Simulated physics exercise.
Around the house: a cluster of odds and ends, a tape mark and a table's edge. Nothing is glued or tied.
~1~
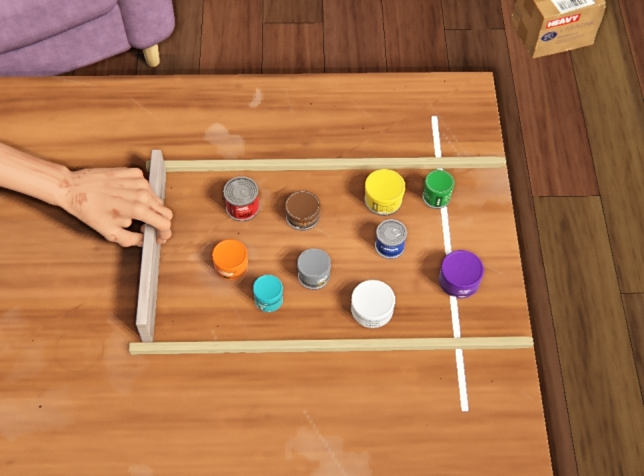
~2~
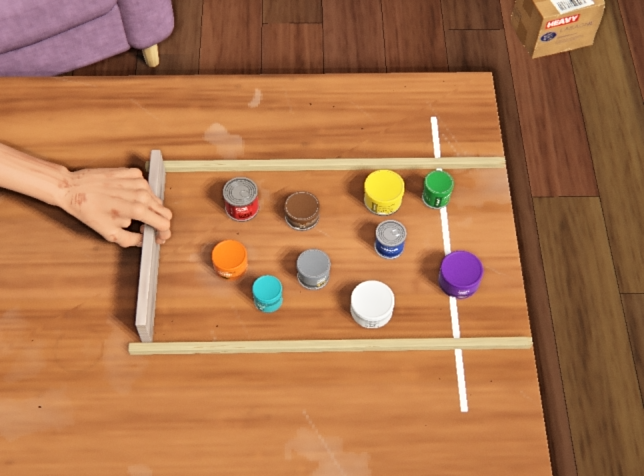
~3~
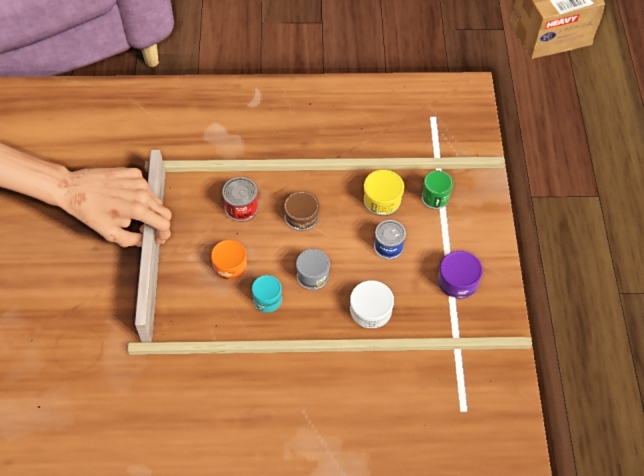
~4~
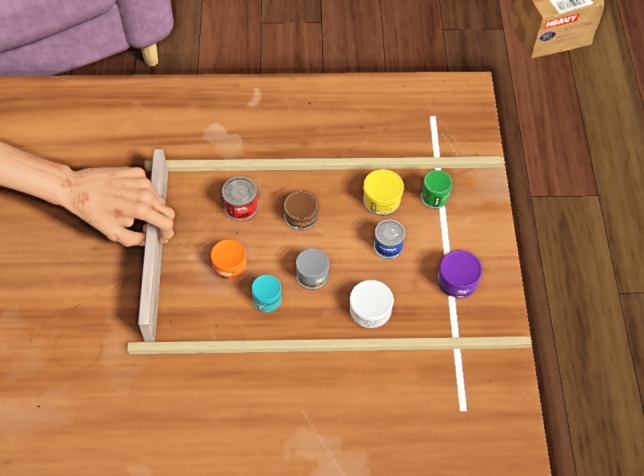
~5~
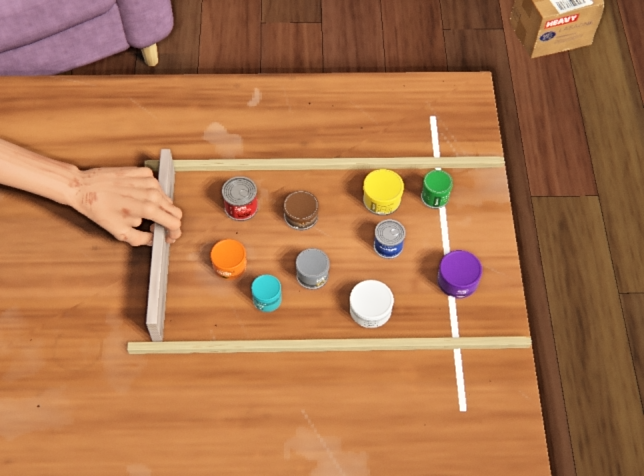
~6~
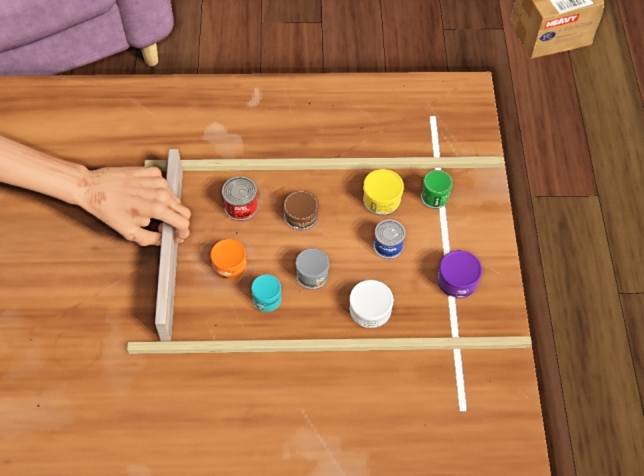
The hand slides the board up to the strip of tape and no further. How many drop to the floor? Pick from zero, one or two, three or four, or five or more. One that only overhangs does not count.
As it turns out, the number that fall off is one or two.
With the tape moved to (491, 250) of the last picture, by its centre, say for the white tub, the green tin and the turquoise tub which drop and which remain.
The white tub remains up; the green tin drops off; the turquoise tub is kept.
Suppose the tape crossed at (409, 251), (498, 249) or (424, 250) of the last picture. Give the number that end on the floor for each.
Down on the floor: 0, 6 and 0.
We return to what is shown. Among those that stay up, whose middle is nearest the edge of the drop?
That is the purple tub.
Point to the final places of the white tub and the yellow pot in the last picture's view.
The white tub at (476, 317), the yellow pot at (487, 176).
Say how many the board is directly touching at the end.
It touches 4.
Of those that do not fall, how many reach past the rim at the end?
That would be 1.
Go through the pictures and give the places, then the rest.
In the first picture, purple tub (461, 275); green tin (438, 189); blue tin (391, 239); board (152, 243); tape (448, 250).
In the second picture, green tin (438, 190); red pot (241, 200).
In the third picture, blue tin (390, 240); brown tin (302, 211).
In the fourth picture, purple tub (459, 275); board (154, 243).
In the fifth picture, green tin (437, 190); grey tin (313, 269).
In the sixth picture, purple tub (459, 275); green tin (437, 190); blue tin (389, 239); board (170, 242); tape (447, 250).
A little later, none off yet; purple tub at rest near (459, 275); green tin at rest near (437, 190); blue tin at rest near (389, 239).
Next, none off yet; purple tub at rest near (459, 275); green tin moving near (441, 189); blue tin shifted about its own width near (407, 248).
When it is over, the number that fall off is one or two; down, green tin.
